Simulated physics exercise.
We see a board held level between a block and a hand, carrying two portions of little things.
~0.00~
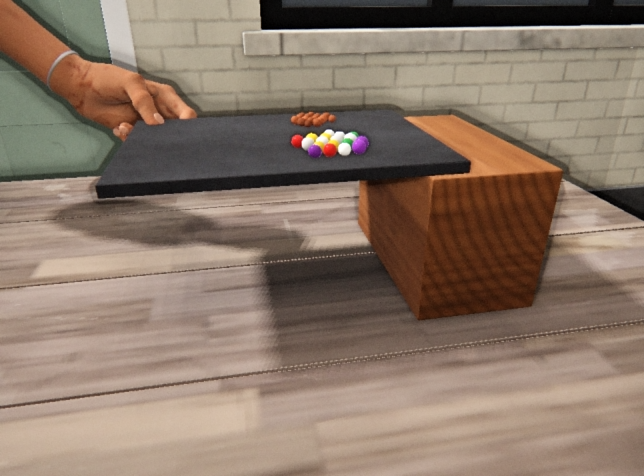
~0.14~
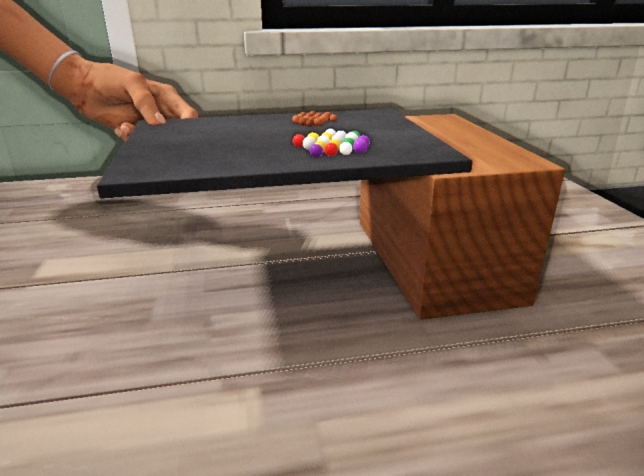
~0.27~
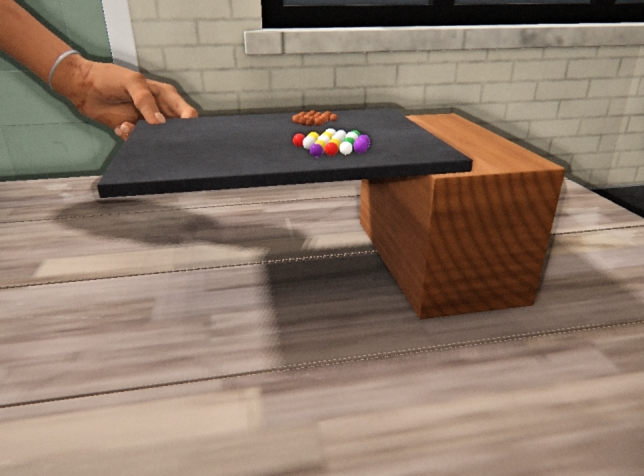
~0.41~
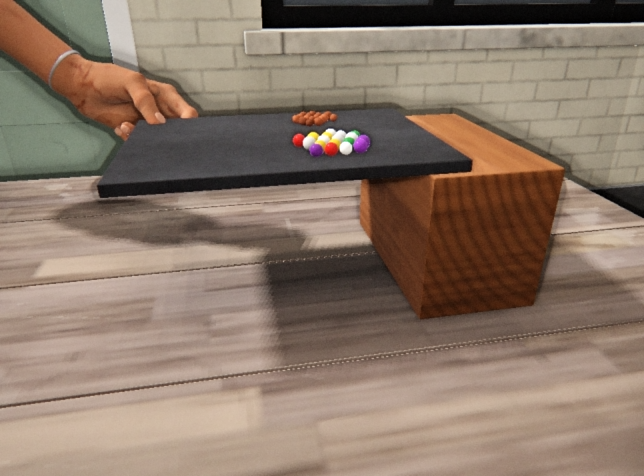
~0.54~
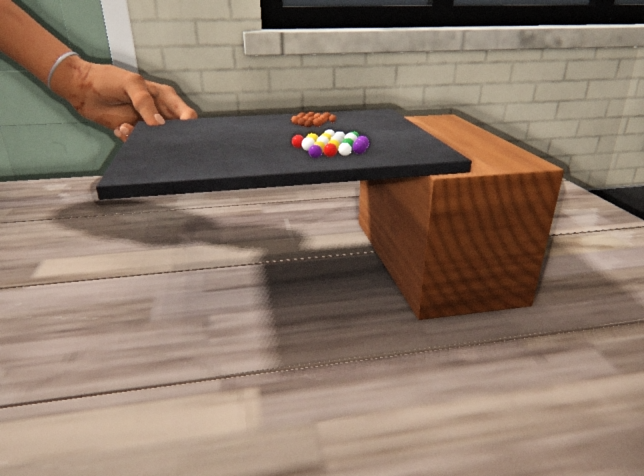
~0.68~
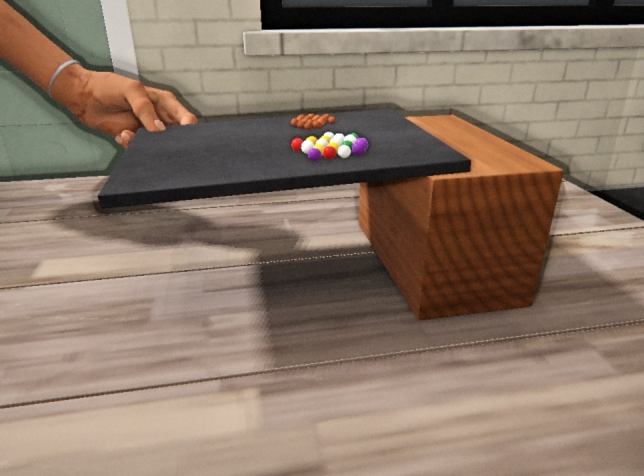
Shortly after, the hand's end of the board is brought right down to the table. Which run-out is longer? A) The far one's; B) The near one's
(B) The near one's.
By 1.06 s, board sloping at 11°; near batch every one still on the board; far batch every one still on the board.
By 1.54 s, board sloping at 23°; near batch mostly less than half a board's length out; far batch every one still on the board.
By 2.06 s, board resting at 33°; near batch mostly one to two board lengths out; far batch mostly less than half a board's length out.
When it is over (4.0 s), board resting at 33°; near batch mostly one to two board lengths out, roughly a third gone off the table; far batch mostly less than half a board's length out; the near batch has gone farther.
